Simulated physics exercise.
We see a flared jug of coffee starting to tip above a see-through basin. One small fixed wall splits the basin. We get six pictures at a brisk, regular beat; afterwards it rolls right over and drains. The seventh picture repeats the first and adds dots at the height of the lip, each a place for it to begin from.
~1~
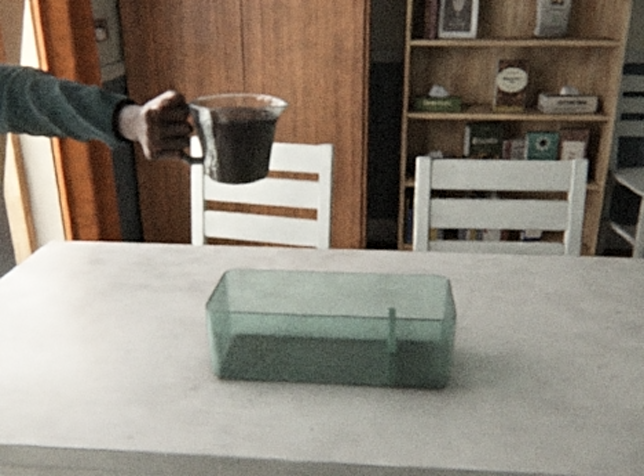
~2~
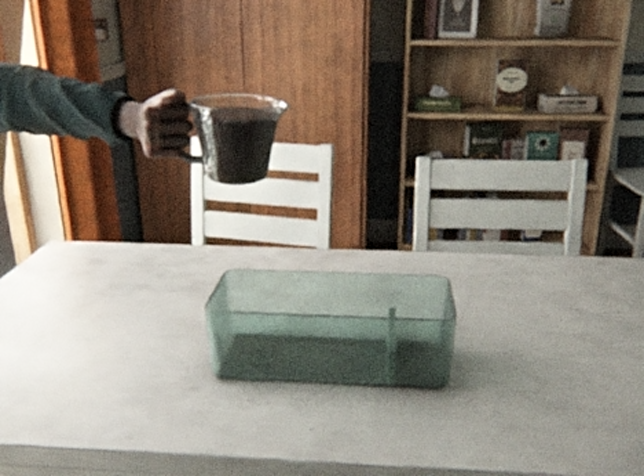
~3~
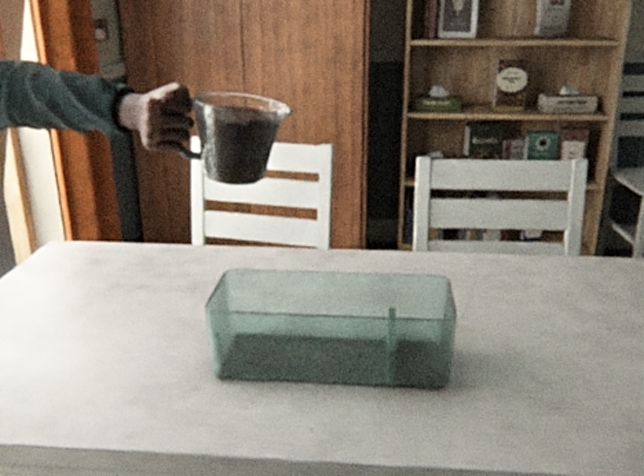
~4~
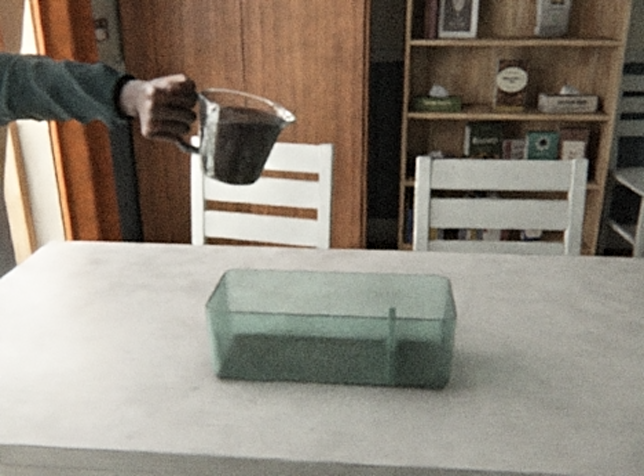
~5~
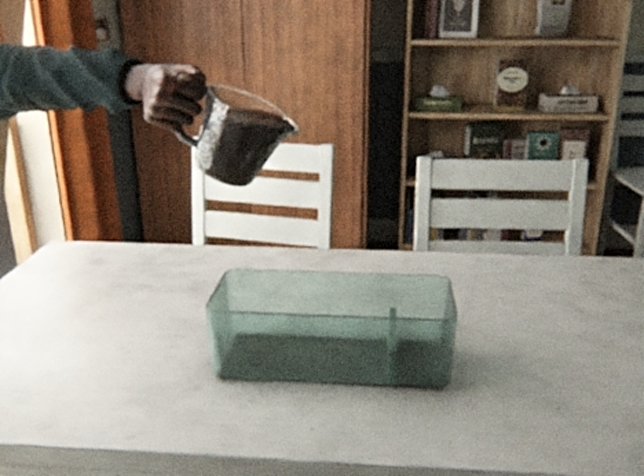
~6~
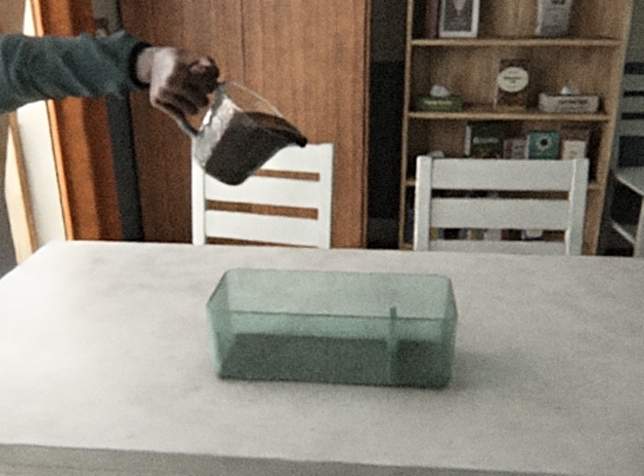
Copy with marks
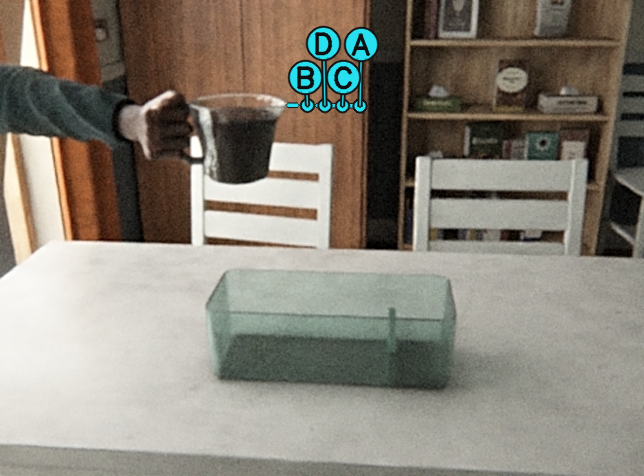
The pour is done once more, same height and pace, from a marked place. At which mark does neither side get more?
Choose C.
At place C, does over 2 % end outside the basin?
Yes, it does.
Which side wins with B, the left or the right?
The left one.
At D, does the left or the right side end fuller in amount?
The left one.
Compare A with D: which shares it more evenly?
That would be A.
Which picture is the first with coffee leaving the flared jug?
Picture 6.
In cyan, A at (360, 105); B at (307, 105); C at (342, 105); D at (324, 105).
With A, about 22 % ends left of the wall and 70 % right of it; 8 % is lost outside.
With B, about 87 % ends left of the wall and 3 % right of it; 10 % is lost outside.
With C, about 48 % ends left of the wall and 45 % right of it; 6 % is lost outside.
With D, about 81 % ends left of the wall and 12 % right of it; 8 % is lost outside.
